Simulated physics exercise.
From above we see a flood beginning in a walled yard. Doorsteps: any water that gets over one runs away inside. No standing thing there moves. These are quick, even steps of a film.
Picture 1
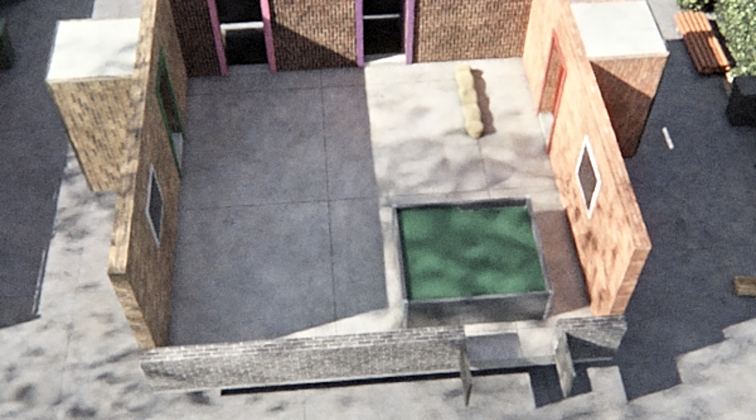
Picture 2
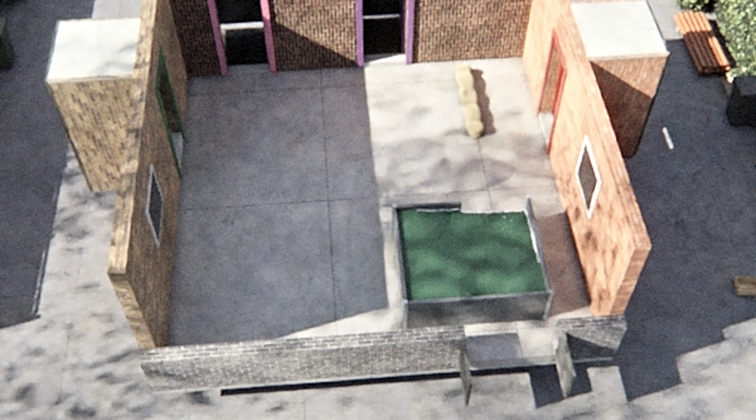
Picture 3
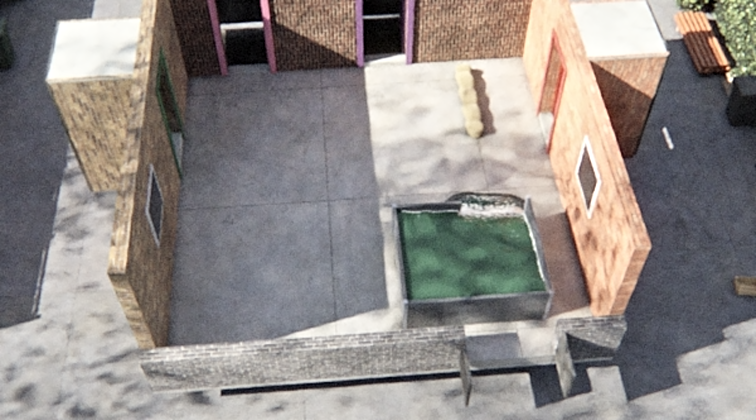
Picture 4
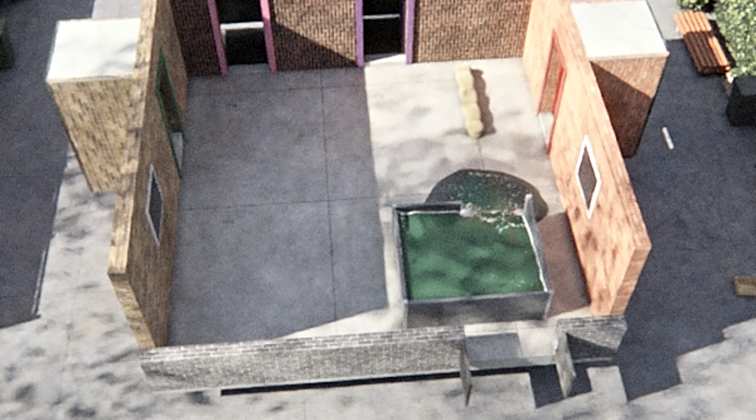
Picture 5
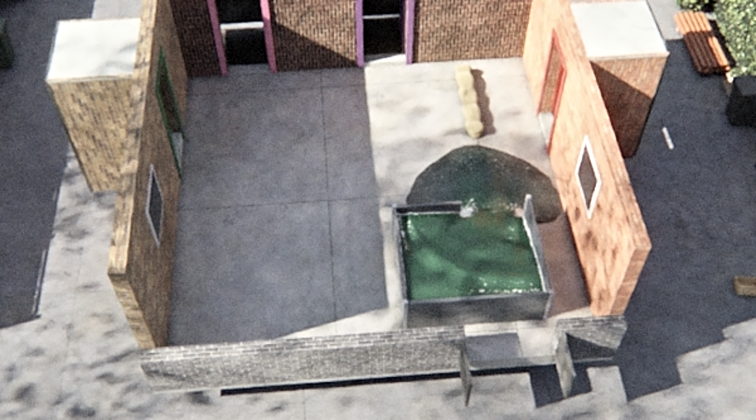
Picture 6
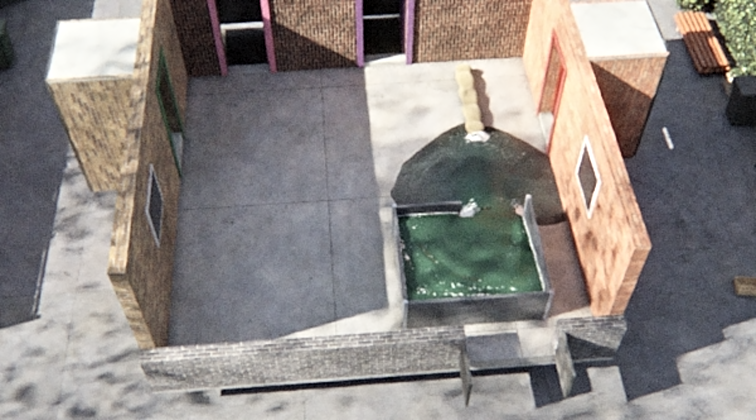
Walled brick yard from above, green water pouring through a gap in a tank's far side and spreading across the paving.
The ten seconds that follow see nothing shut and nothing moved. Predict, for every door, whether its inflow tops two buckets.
Green door: Does not top two buckets; pink door: Tops two buckets; red door: Tops two buckets; purple door: Tops two buckets.
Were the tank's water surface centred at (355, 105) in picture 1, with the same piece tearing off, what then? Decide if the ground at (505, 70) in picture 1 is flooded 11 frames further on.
Result for the spot: Waterlogged.
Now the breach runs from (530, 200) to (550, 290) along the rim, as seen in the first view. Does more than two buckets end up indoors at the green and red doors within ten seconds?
I think the green door remains below the limit and the red door crosses the limit.
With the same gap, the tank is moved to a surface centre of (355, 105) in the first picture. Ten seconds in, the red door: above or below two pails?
My answer is that the red door ends up beneath.
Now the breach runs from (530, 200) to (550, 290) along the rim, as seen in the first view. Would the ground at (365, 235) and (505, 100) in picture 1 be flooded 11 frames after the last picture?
In the order asked: The first spot is untouched and the second is swamped.
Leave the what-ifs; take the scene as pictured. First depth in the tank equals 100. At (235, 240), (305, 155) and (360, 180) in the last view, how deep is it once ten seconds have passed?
Going in order, that's 6, 6 and 4 %.
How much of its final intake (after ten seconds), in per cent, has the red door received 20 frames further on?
It should be near 35 percent of the ten-second total.
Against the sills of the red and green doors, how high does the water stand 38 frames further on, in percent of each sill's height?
Respectively about 120 and 70 per cent.
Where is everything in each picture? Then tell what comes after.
In the first frame, still water in the tank at (470, 250).
In the second frame, water pours out on the tank's far side and has run to a hidden place.
In the third frame, the front is at a hidden place, out from the gap on the tank's far side.
In the fourth frame, the front is at (459, 174), out from the gap on the tank's far side.
In the fifth frame, the front is at (464, 150), out from the gap on the tank's far side.
In the sixth frame, the front is at (463, 127), out from the gap on the tank's far side.
A moment on, water covers 30 % of the floor; the green door not reached, the pink door not reached, the red door wet at the sill, nothing in, the purple door not reached.
Next, water covers 35 % of the floor; the green door not reached, the pink door not reached, the red door under two buckets in, the purple door under two buckets in.
Then, water covers 40 % of the floor; the green door not reached, the pink door wet at the sill, nothing in, the red door over two buckets in, the purple door over two buckets in.
Later, water covers 60 % of the floor; the green door wet at the sill, nothing in, the pink door under two buckets in, the red door far over two buckets in, the purple door far over two buckets in.
In the end, water covers 95 % of the floor; the green door wet at the sill, nothing in, the pink door over two buckets in, the red door far over two buckets in, the purple door far over two buckets in.
